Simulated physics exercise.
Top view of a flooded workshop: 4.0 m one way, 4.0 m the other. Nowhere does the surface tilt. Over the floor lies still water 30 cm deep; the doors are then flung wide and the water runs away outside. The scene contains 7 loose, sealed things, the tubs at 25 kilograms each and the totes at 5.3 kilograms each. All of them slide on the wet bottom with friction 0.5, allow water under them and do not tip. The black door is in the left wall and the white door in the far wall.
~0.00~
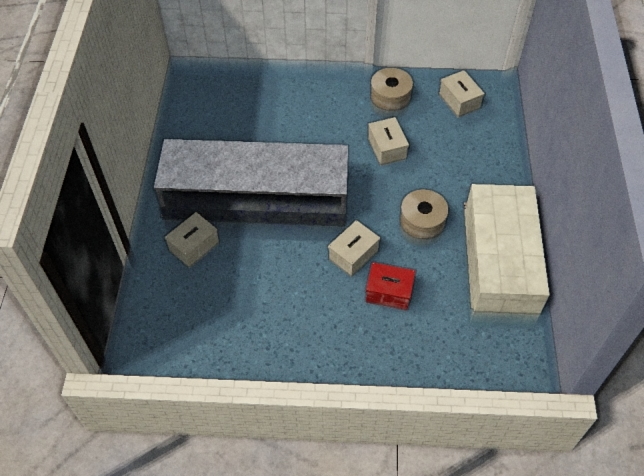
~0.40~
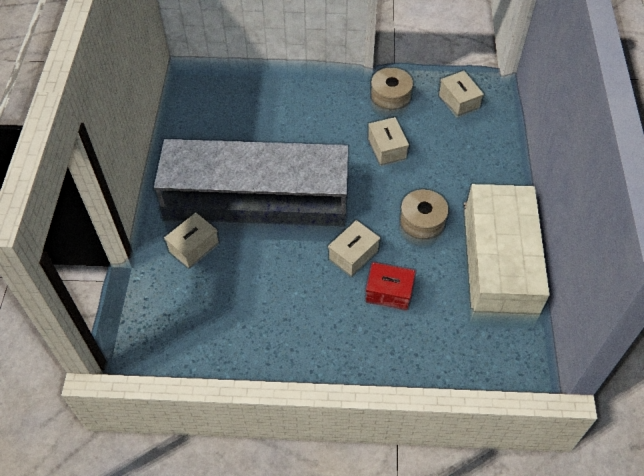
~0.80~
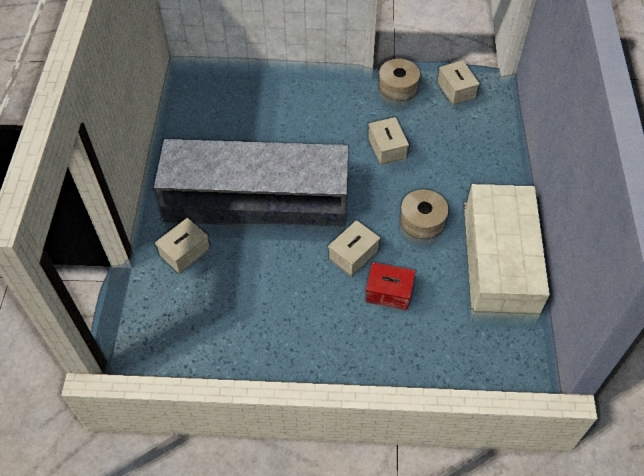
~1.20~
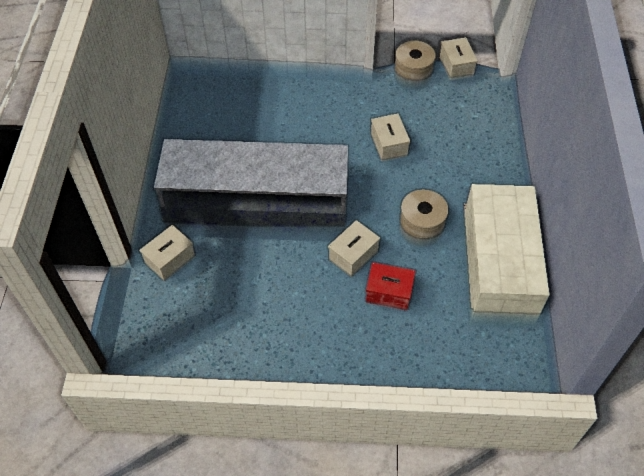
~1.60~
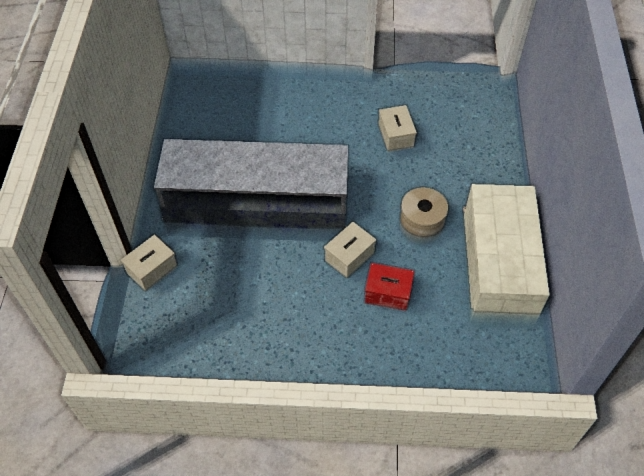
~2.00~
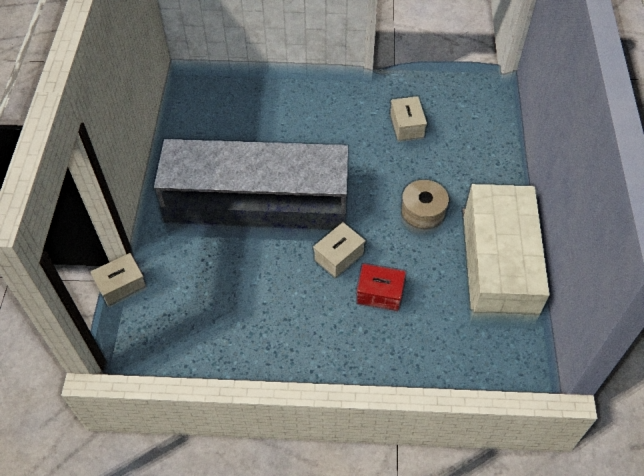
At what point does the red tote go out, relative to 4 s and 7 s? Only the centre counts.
The red tote goes out after 7 s, or never.
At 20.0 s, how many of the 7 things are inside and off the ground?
It comes to 0.
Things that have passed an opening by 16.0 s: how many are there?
The count by then is 5.
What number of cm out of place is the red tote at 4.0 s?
By that time, close to 50 cm.
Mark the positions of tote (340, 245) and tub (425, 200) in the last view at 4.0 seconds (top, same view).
They should sit about (304, 237) and (451, 151) in the last view.
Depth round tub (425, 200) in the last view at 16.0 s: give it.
6 cm.
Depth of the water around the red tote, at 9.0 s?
Roughly 11 cm at that moment.
After 4.0 s the red tote is near (343, 259), 0.5 m from its start, afloat; 4 of 7 are out; 3 afloat.
After 9.0 s the red tote is near (281, 254), 1.1 m from its start, afloat; 4 of 7 are out; 2 afloat.
After 16.0 s the red tote is near (129, 269), 2.5 m from its start, afloat; 5 of 7 are out; 1 afloat.
After 20.0 s the red tote has gone out (at 16.5 s); 6 of 7 are out; 0 afloat.
